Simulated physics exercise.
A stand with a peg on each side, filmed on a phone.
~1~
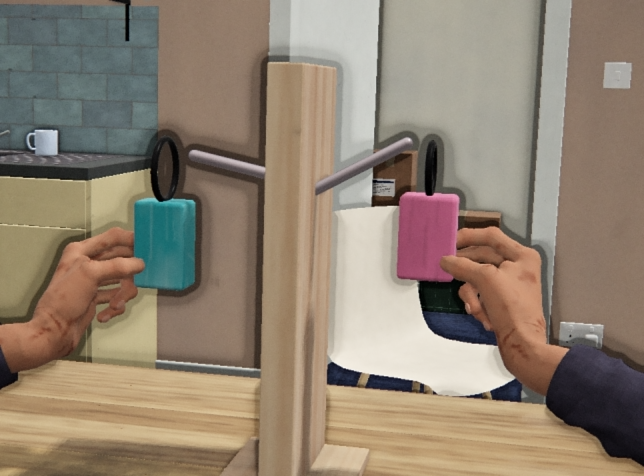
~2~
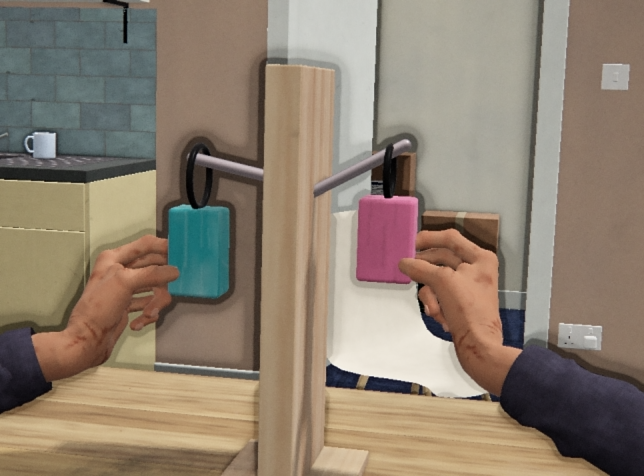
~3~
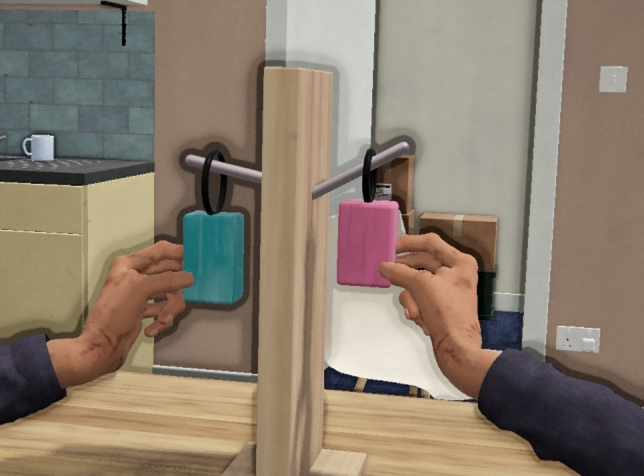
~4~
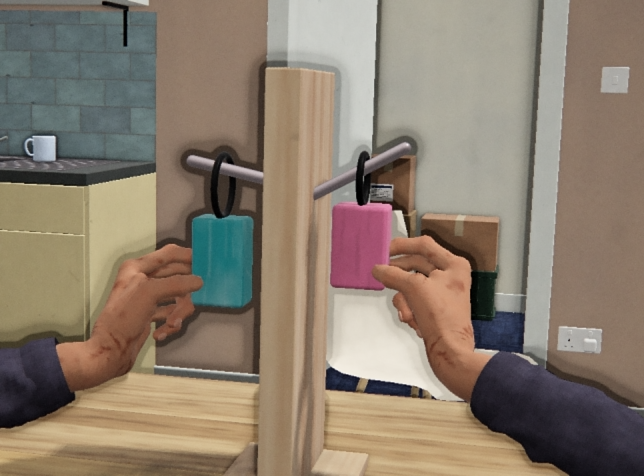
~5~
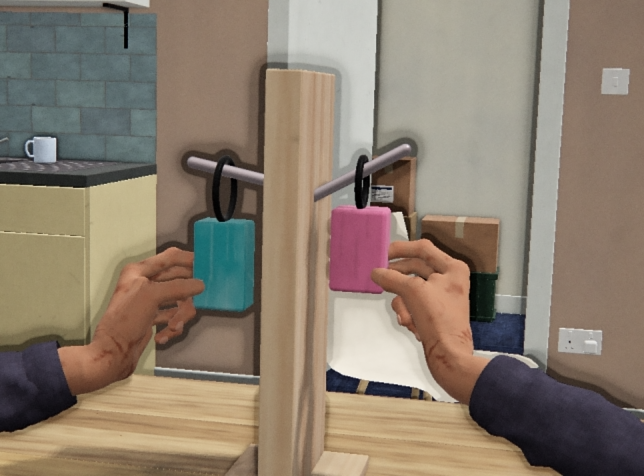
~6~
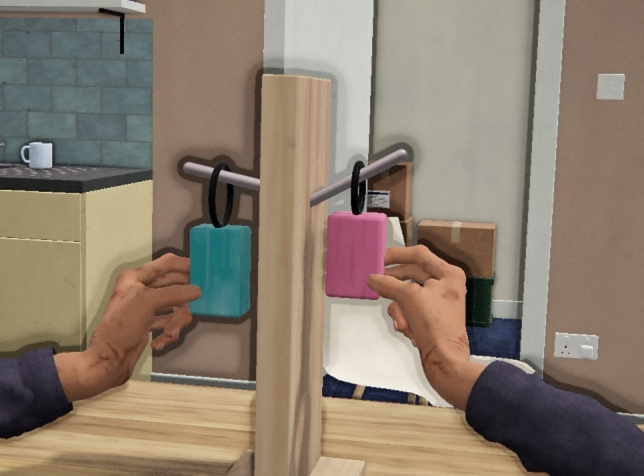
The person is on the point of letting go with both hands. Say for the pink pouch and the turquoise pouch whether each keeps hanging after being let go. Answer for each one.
One by one: The pink pouch is going to remain in place. The turquoise pouch is going to remain in place.
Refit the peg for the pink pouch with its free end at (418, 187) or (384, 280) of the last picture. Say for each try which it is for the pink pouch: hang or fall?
The pink pouch clings on on the first try and goes down on the second.
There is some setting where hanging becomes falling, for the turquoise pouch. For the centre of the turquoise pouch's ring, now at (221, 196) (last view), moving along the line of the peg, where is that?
(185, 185).
Then, 0.14 s later than the last frame, pink pouch tilted by 21° near (341, 246); turquoise pouch at rest near (221, 239).
When it is over, the pink pouch hangs there, near (340, 246); the turquoise pouch hangs there, near (220, 239).
